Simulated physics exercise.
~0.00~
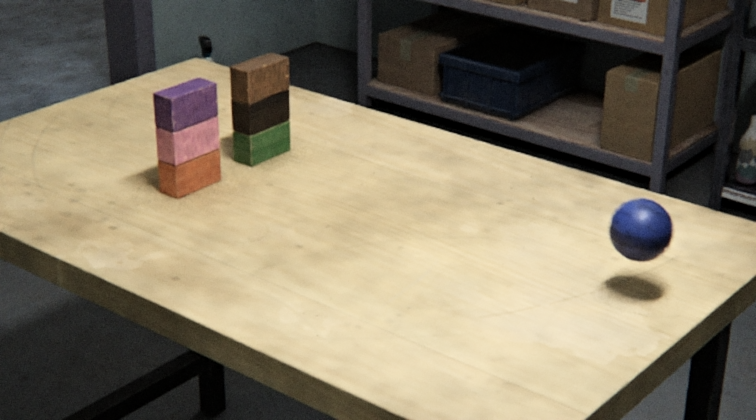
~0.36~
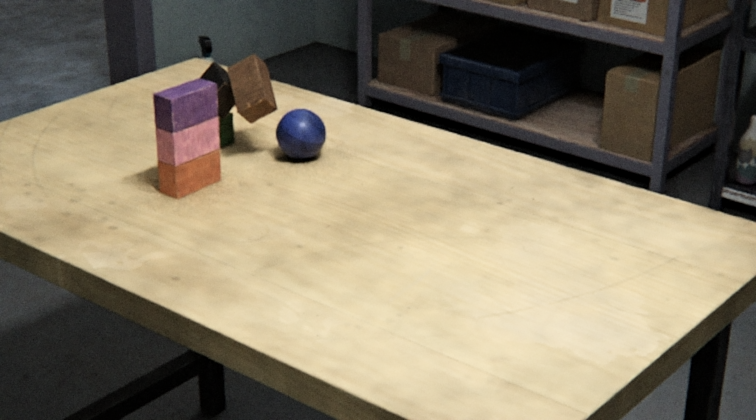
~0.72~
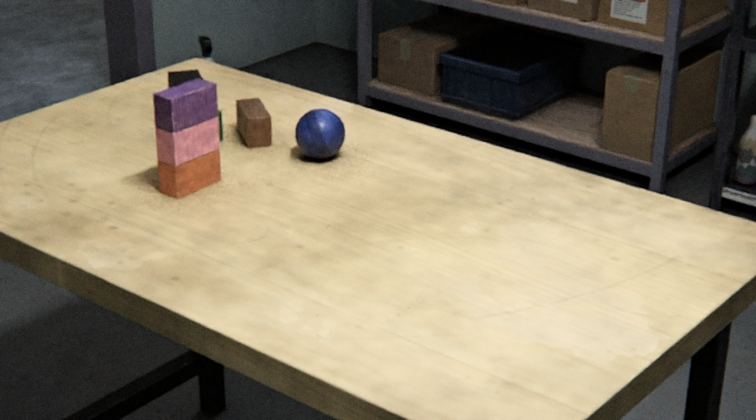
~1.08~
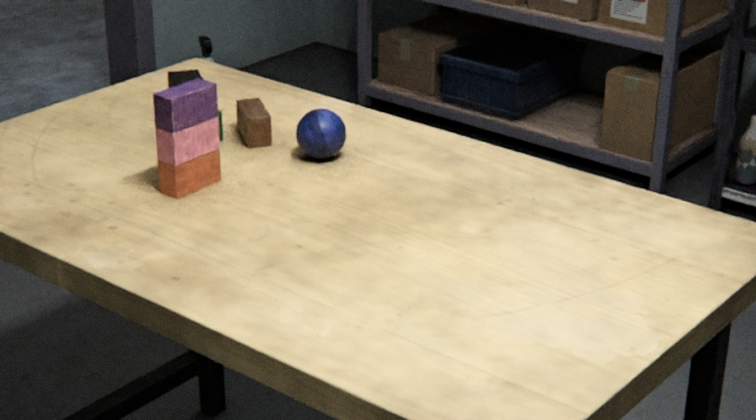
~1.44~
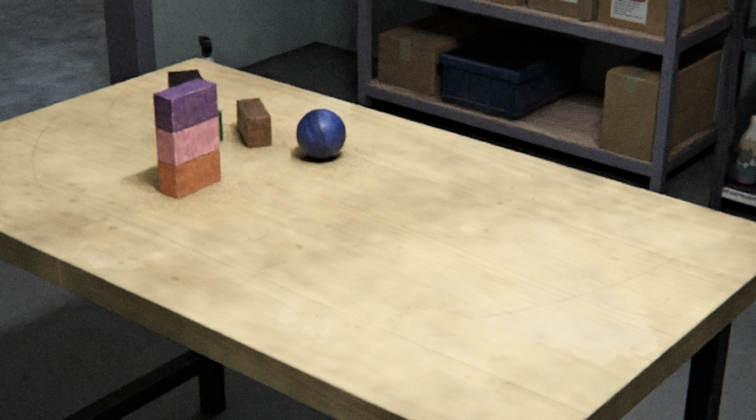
At the start, two small stacks of three coloured blocks stand on a wooden table, while a blue ball hovers just above the surface at the right. The ball flies left toward the rear stack of brown, black and green blocks, and that stack breaks apart. The black block tilts to the left as the brown one tips and drops. The ball then moves slightly back to the right and stops. At the end, the black block lies tipped over behind the untouched purple, pink and orange stack, the green block is mostly hidden there, and the brown block rests near the ball.
